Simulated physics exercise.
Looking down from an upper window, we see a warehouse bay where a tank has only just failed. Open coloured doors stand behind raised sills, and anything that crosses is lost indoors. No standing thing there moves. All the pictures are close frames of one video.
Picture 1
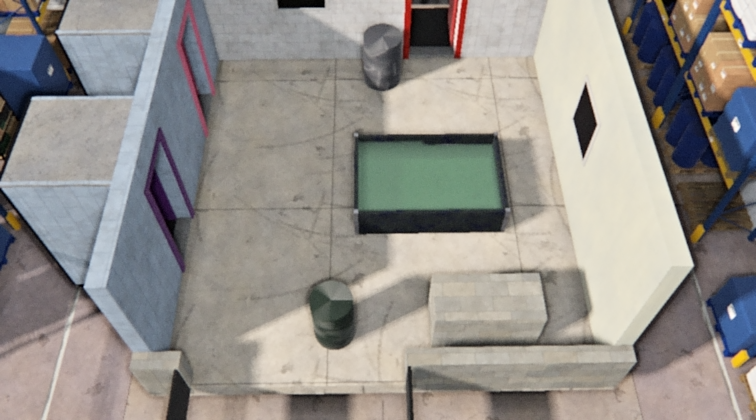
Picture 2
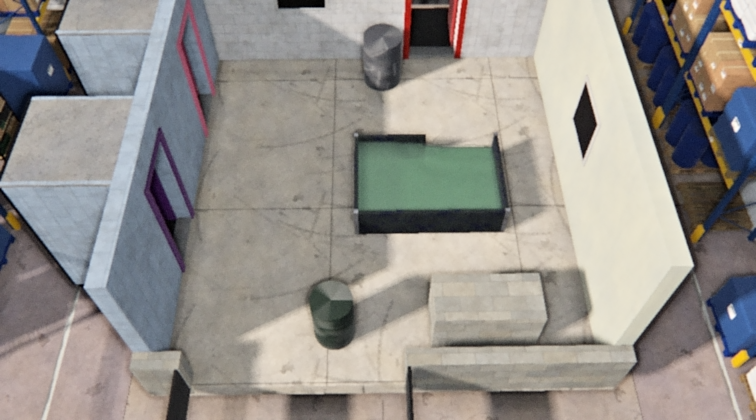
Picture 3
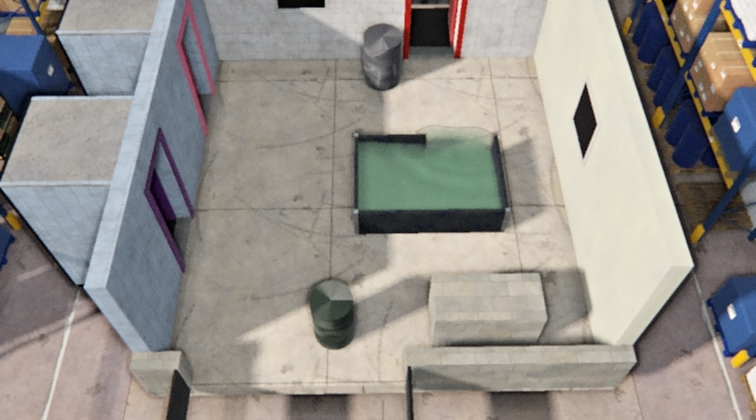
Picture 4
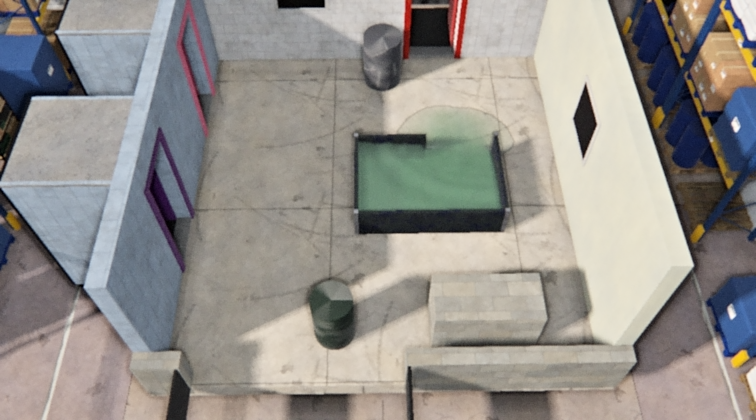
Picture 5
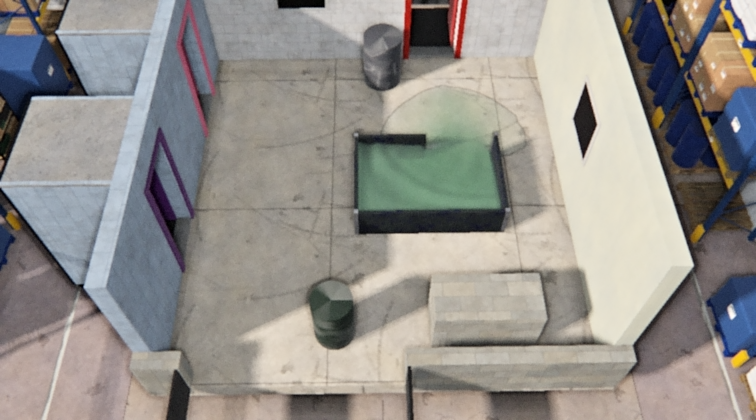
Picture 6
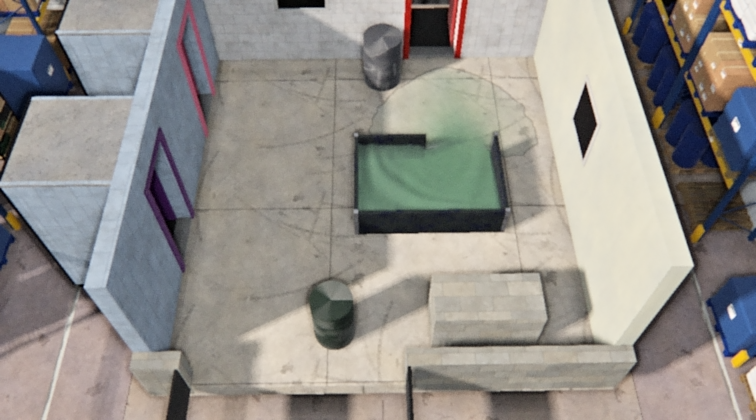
A dark-walled tank of green water opens at its far side, and water spreads outward across the floor.
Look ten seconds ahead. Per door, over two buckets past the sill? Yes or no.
Purple door no, red door yes, pink door no.
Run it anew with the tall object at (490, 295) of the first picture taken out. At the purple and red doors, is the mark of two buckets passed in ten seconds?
One by one: Purple door lets less in; red door lets more in.
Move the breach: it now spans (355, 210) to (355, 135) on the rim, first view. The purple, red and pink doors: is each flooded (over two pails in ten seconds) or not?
The purple door exceeds it, the red door falls short, and the pink door exceeds it.
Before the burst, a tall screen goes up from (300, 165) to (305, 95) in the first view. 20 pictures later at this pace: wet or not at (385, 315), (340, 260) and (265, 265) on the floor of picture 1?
Lab note - spot 1 parched, spot 2 parched, spot 3 parched.
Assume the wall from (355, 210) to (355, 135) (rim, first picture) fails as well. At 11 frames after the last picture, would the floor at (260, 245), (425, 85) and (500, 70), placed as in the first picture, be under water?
So that's waterlogged for the first, left bare for the second and left bare for the third.
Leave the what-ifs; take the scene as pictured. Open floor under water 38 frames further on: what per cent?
Around 55 percent of it.
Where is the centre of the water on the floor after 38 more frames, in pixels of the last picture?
Centre point: Around (431, 135).
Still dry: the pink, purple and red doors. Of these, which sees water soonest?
The red one.
A moment on, water covers 20 % of the floor; the purple door not reached, the red door over two buckets in, the pink door not reached.
Next, water covers 20 % of the floor; the purple door not reached, the red door far over two buckets in, the pink door not reached.
Then, water covers 30 % of the floor; the purple door not reached, the red door far over two buckets in, the pink door not reached.
Later, water covers 55 % of the floor; the purple door not reached, the red door far over two buckets in, the pink door wet at the sill, nothing in.
In the end, water covers 75 % of the floor; the purple door wet at the sill, nothing in, the red door far over two buckets in, the pink door wet at the sill, nothing in.
